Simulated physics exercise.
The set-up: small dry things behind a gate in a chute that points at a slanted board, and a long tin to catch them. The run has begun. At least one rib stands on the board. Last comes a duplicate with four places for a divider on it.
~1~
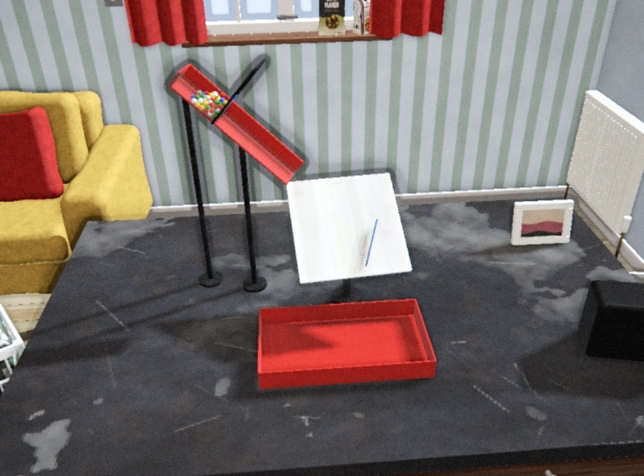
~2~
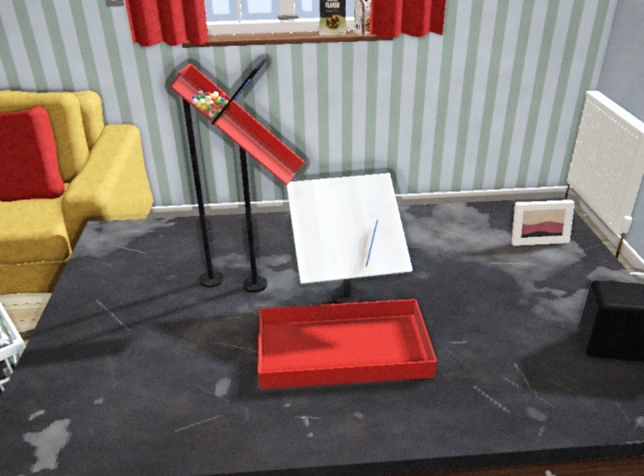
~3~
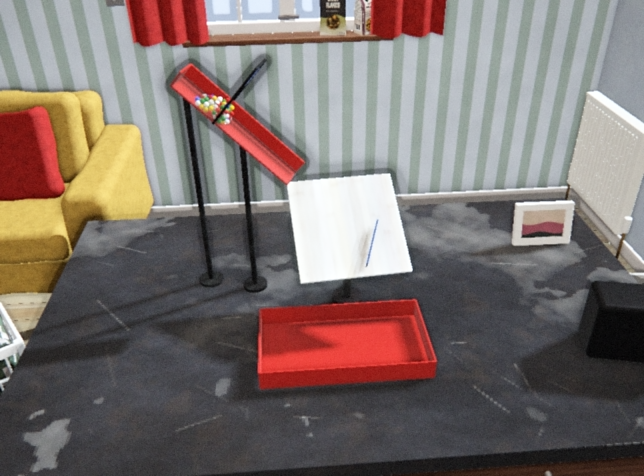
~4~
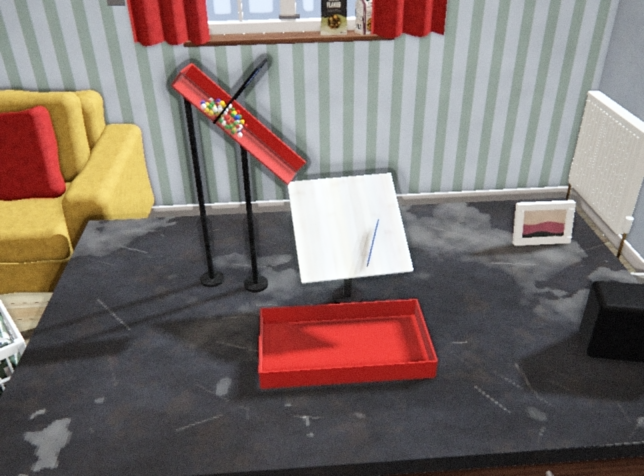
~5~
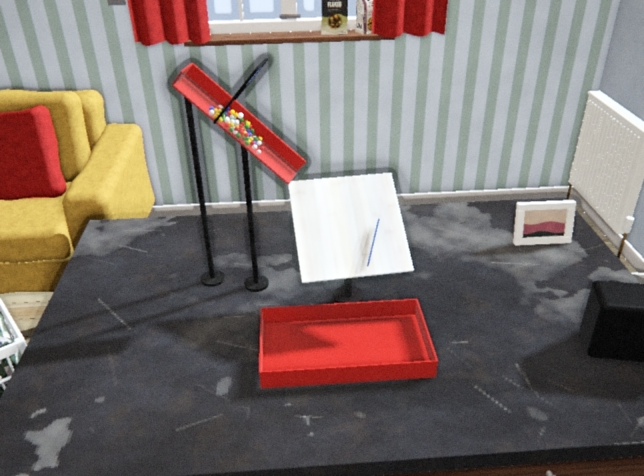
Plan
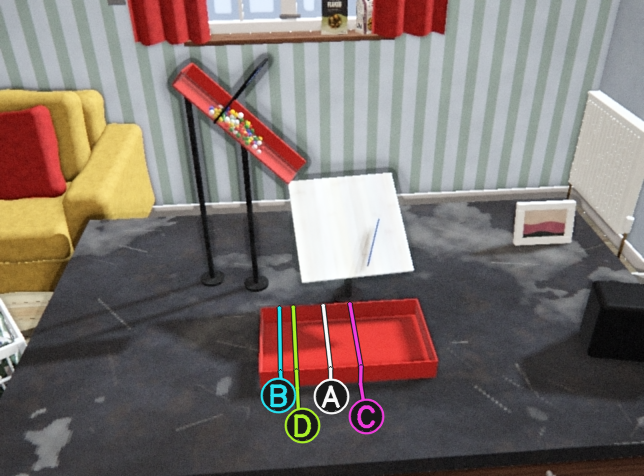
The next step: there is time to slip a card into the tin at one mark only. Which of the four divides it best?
Line C.
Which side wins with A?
The right side.
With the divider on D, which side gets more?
Right.
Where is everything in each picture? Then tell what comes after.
Load behind the gate (212, 100), round plastic beads; lip of the chute (290, 180), sloping fairly steeply, in the first frame.
Middle of the board (348, 225), tilted fairly steeply; middle of its low edge (357, 277); of its high edge (339, 178), in the second frame.
Front corners of the tin (259, 373) and (436, 361), empty; front of the load (227, 122), in the third frame.
Middle of the load (226, 114); its front (243, 132), roughly a quarter of the way to the lip; rib from (379, 219) to (368, 263), in the fourth frame.
Middle of the load (237, 128); its front (262, 148), roughly half of the way to the lip, in the fifth frame.
On the marked copy, line A crosses the front rim at (330, 367); line B crosses the front rim at (280, 371); line C crosses the front rim at (360, 366); line D crosses the front rim at (296, 370).
With A, of what is caught, just a few on the left of the divider, almost all on the right.
With B, of what is caught, not one piece on the left of the divider, every piece on the right.
With C, of what is caught, roughly a third on the left of the divider, roughly two thirds on the right.
With D, of what is caught, not one piece on the left of the divider, every piece on the right.
